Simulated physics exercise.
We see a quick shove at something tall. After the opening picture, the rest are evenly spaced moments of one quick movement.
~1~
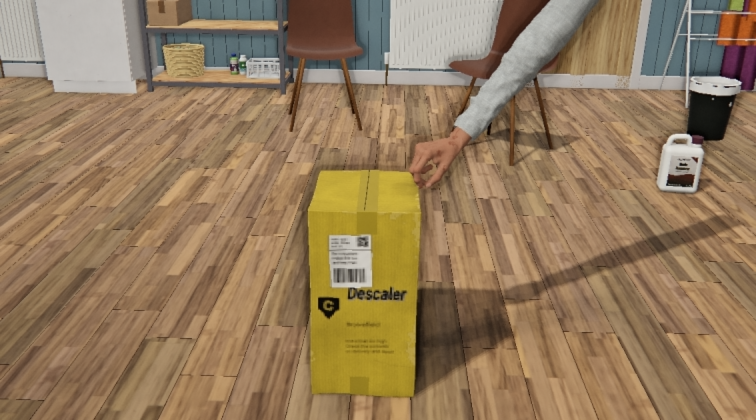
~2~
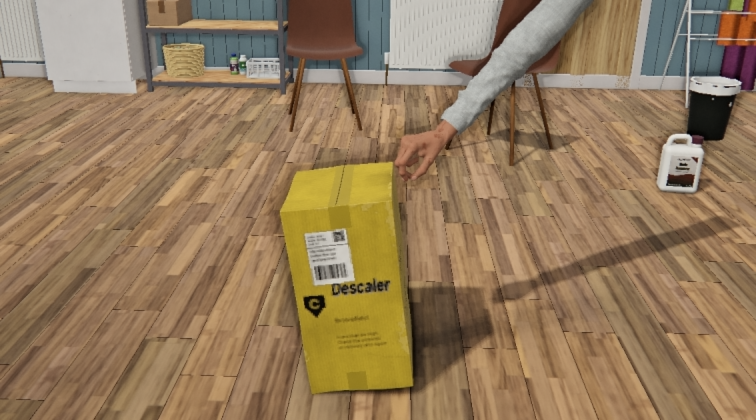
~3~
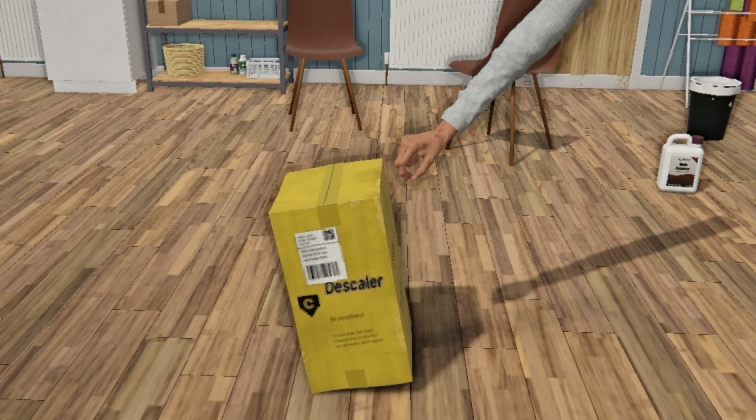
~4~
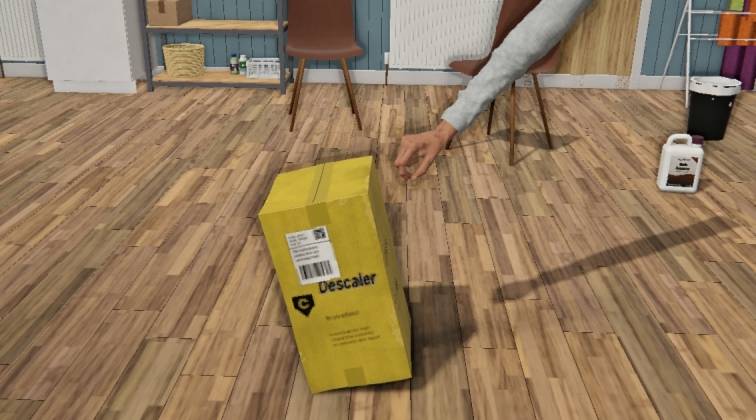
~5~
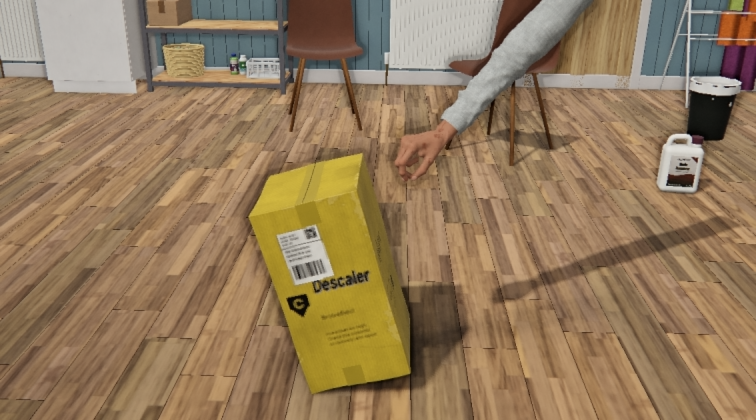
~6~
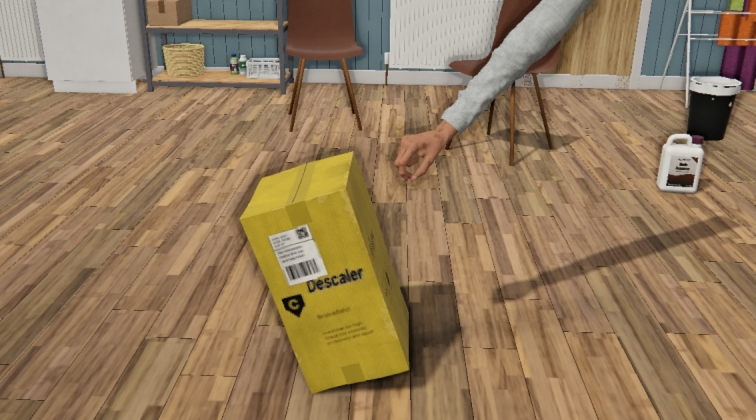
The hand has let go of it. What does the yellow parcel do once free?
In the end the yellow parcel topples.
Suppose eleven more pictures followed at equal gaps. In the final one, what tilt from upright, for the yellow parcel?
Roughly 45°.
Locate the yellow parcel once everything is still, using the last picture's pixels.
Near (218, 318).
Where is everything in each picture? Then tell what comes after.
In the first picture, yellow parcel (366, 281) upright.
In the second picture, yellow parcel (353, 276) 7° off upright.
In the third picture, yellow parcel (348, 274) 10° off upright.
In the fourth picture, yellow parcel (343, 273) 13° off upright.
In the fifth picture, yellow parcel (338, 272) 16° off upright.
In the sixth picture, yellow parcel (333, 271) 18° off upright.
Then, 0.22 s later than the last frame, yellow parcel 44° off upright near (284, 272).
When it is over, the yellow parcel falls over, near (218, 319).
